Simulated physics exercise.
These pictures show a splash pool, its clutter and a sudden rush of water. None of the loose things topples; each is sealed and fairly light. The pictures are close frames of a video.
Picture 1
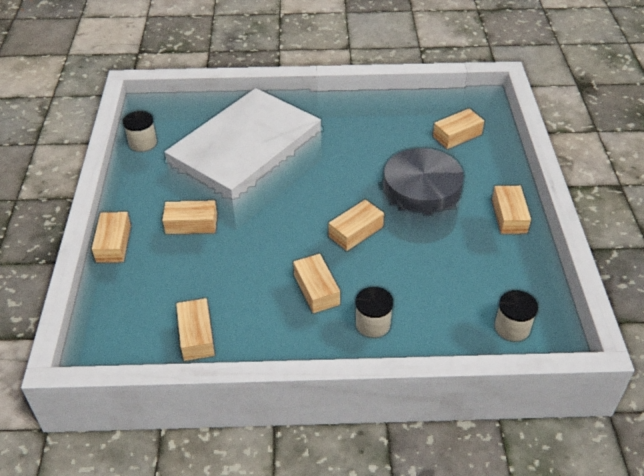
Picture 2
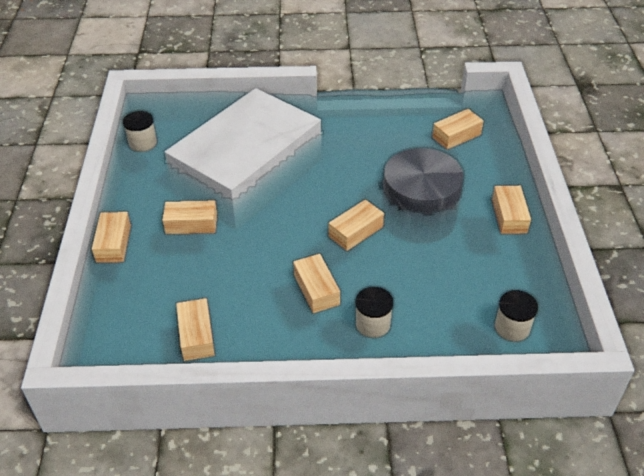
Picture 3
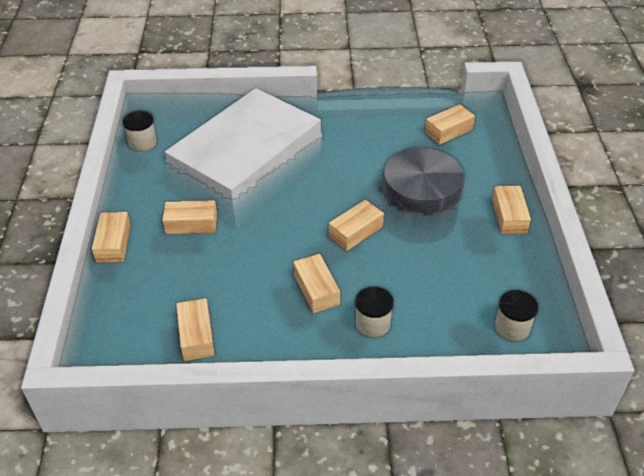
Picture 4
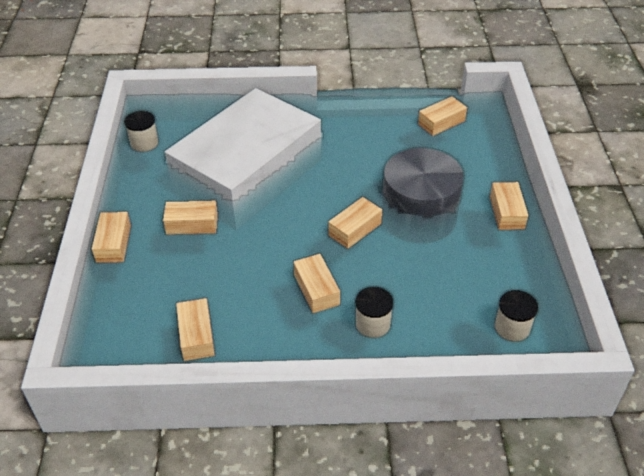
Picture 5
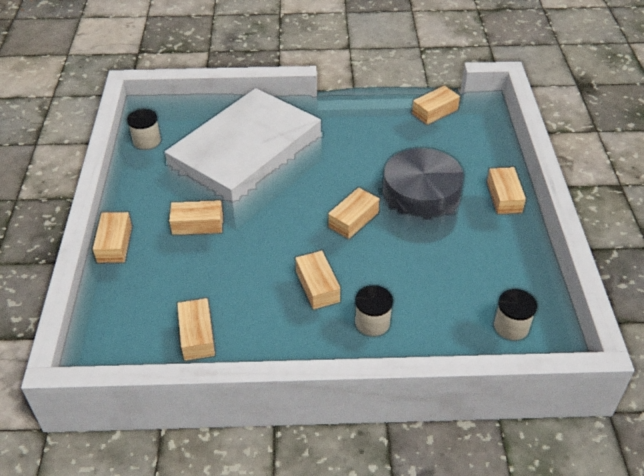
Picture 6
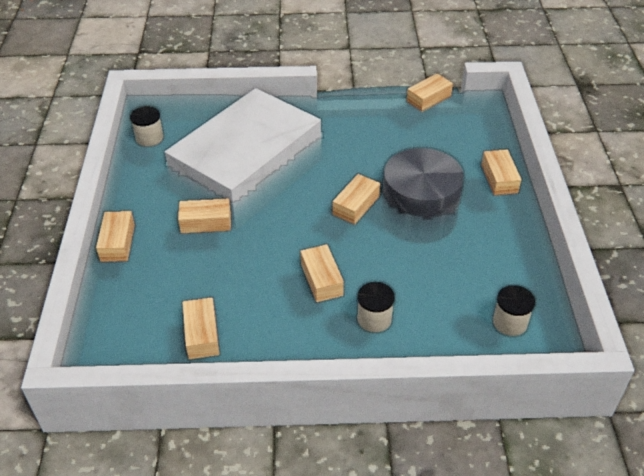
A square pool of teal water losing part of its back wall, wooden blocks drifting, the nearest one moving into the gap.
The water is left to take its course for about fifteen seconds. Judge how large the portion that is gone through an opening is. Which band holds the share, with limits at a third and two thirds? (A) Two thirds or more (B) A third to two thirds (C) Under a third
B, A third to two thirds.
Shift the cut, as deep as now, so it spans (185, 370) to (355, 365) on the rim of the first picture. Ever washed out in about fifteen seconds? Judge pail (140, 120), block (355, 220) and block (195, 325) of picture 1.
Going through them in sequence: Trapped, then gets out, then gets out.
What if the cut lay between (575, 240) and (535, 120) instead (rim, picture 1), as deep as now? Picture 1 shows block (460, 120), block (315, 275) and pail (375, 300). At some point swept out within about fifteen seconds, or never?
In the order given, it's escaped, escaped, escaped.
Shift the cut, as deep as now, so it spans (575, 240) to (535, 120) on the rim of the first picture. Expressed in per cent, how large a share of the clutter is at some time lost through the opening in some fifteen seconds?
By my count, 60 percent.
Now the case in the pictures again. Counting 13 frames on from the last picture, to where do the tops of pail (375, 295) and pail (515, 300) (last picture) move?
(435, 274) and (533, 257), give or take.
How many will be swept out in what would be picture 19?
That makes 3.
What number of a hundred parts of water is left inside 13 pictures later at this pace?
About 64 percent.
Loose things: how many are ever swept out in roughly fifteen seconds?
The total is 4.
A moment on, 1 of 10 are out; 9 afloat.
Next, 3 of 10 are out; 7 afloat.
Later, 4 of 10 are out; 6 afloat.
In the end, 4 of 10 are out; 6 afloat.
